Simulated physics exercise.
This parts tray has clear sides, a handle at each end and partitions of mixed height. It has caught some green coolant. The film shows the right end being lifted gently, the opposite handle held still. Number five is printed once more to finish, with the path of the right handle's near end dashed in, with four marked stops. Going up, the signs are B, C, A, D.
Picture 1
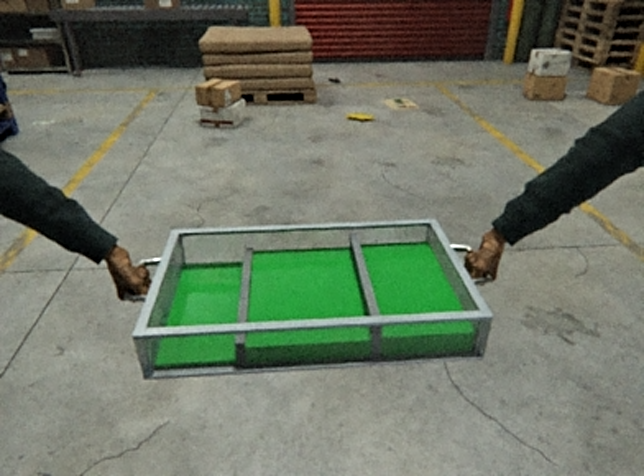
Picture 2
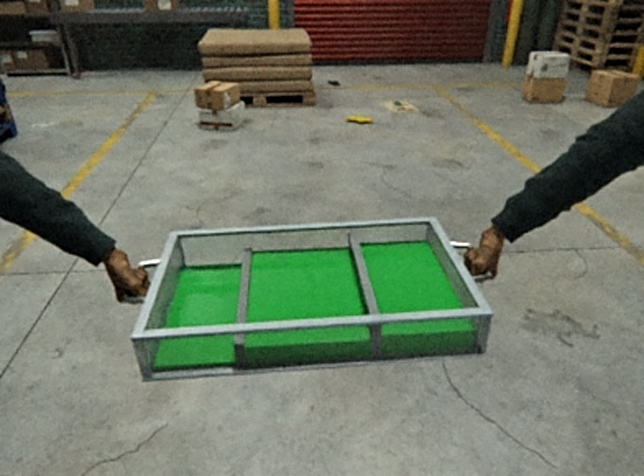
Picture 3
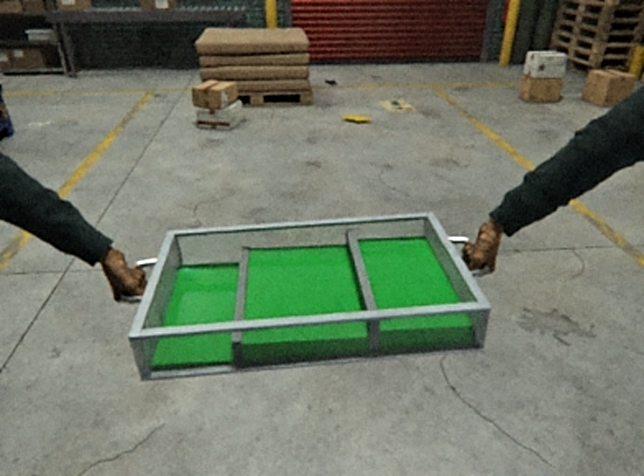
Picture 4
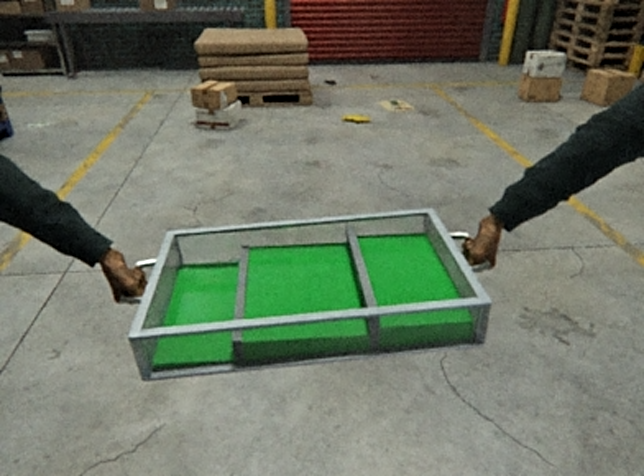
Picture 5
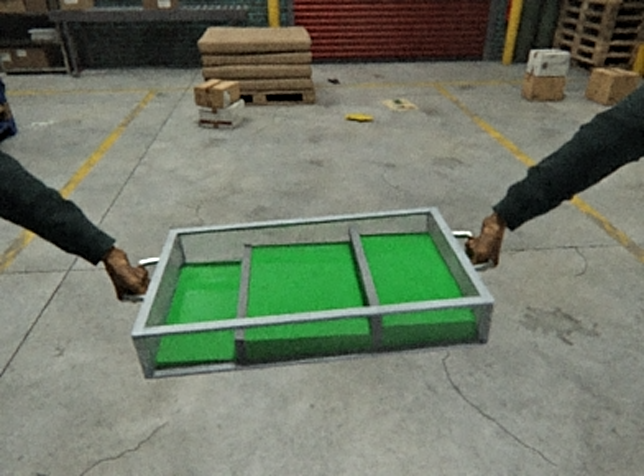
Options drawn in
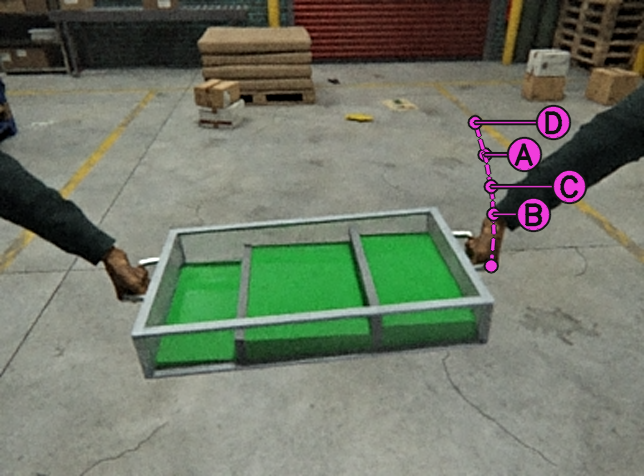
At the start, two hands grip the end handles of a clear-sided tray with three bays of green liquid, held level above a concrete floor. The right hand then raises its end slightly, so the tray tilts gently down to the left, while the liquid stays in its separate bays.
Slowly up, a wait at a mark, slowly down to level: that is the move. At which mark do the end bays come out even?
Best: C.
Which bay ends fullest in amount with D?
It is the left one.
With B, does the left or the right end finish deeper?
The right end bay.
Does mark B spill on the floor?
No.
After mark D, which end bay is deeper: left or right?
The left one.
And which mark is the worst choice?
The answer is D.
On the marked copy, A at (484, 154); B at (493, 214); C at (491, 186); D at (475, 122).
If A is chosen, the left end bay stands a little deeper than the other; nothing spills.
If B is chosen, the right end bay stands much deeper than the other; nothing spills.
If C is chosen, the two end bays stand about equally deep; nothing spills.
If D is chosen, the left end bay stands much deeper than the other; about 10 % goes over the rim.
